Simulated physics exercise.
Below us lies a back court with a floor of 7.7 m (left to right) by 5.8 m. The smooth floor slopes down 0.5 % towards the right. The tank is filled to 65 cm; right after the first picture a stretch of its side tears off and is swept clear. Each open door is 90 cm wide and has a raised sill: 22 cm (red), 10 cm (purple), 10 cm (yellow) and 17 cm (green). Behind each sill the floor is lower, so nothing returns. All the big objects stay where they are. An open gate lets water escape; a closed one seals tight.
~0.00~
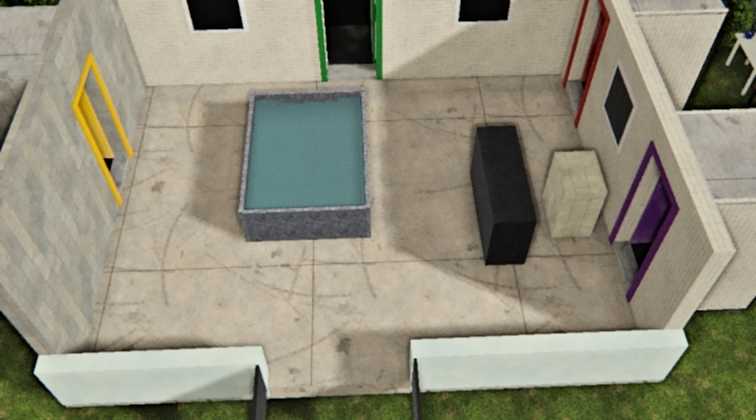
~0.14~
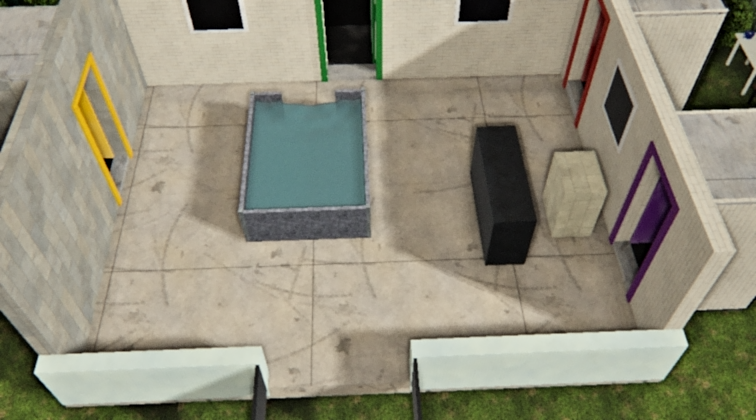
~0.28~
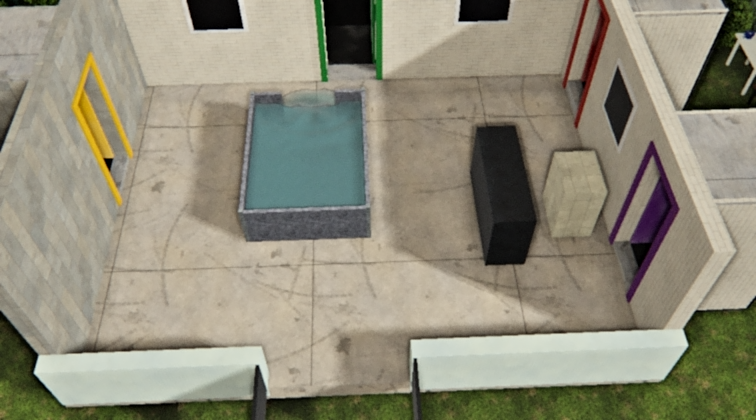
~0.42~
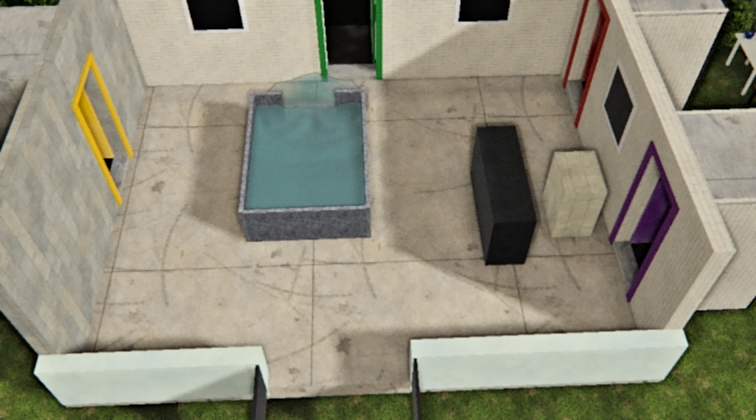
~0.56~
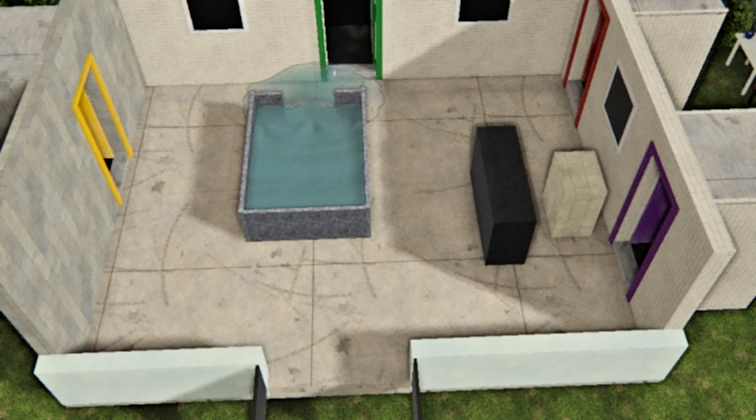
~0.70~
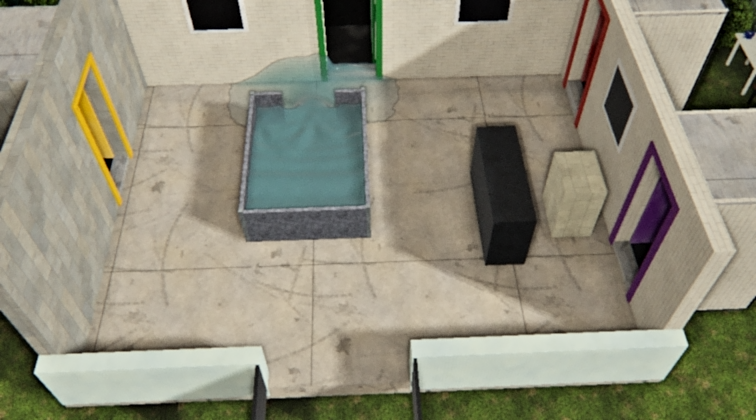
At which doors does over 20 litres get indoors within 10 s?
Door by door: At the red door it keeps below the limit; at the purple door it stays under the limit; at the yellow door it does not reach the limit; at the green door it passes the limit.
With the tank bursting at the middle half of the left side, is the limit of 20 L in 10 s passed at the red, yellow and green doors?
Against that limit: Red under, yellow past it, green not over.
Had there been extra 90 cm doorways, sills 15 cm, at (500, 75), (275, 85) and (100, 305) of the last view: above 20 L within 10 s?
In that order: Below, over, under.
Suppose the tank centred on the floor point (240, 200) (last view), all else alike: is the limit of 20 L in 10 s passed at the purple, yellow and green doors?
Against that limit: Purple below, yellow below, green under.
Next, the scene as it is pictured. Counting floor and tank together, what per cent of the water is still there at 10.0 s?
Some 90 per cent remains.
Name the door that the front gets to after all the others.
Last comes the purple one.
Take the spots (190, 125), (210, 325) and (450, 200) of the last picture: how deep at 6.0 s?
In that order: 6, 4 and 2 cm.
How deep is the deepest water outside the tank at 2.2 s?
Up to some 41 cm.
After 1.4 s water covers 15 % of the floor and is deepest (45 cm) near (314, 88); red door not reached, purple door not reached, yellow door not reached, green door 32 cm at the sill, 44 L in.
After 2.2 s water covers 30 % of the floor and is deepest (41 cm) near (314, 88); red door 2 cm at the sill, 0 L in, purple door not reached, yellow door 4 cm at the sill, 0 L in, green door 31 cm at the sill, 109 L in.
After 3.5 s water covers 45 % of the floor and is deepest (26 cm) near (314, 88); red door 17 cm at the sill, 0 L in, purple door not reached, yellow door 10 cm at the sill, 0 L in, green door 21 cm at the sill, 166 L in.
After 6.0 s water covers 70 % of the floor and is deepest (20 cm) near (314, 88); red door 13 cm at the sill, 0 L in, purple door 5 cm at the sill, 0 L in, yellow door 8 cm at the sill, 1 L in, green door 16 cm at the sill, 191 L in.
After 10.0 s water covers 95 % of the floor and is deepest (12 cm) near (304, 89); red door 10 cm at the sill, 0 L in, purple door 5 cm at the sill, 0 L in, yellow door 5 cm at the sill, 1 L in, green door 9 cm at the sill, 192 L in.
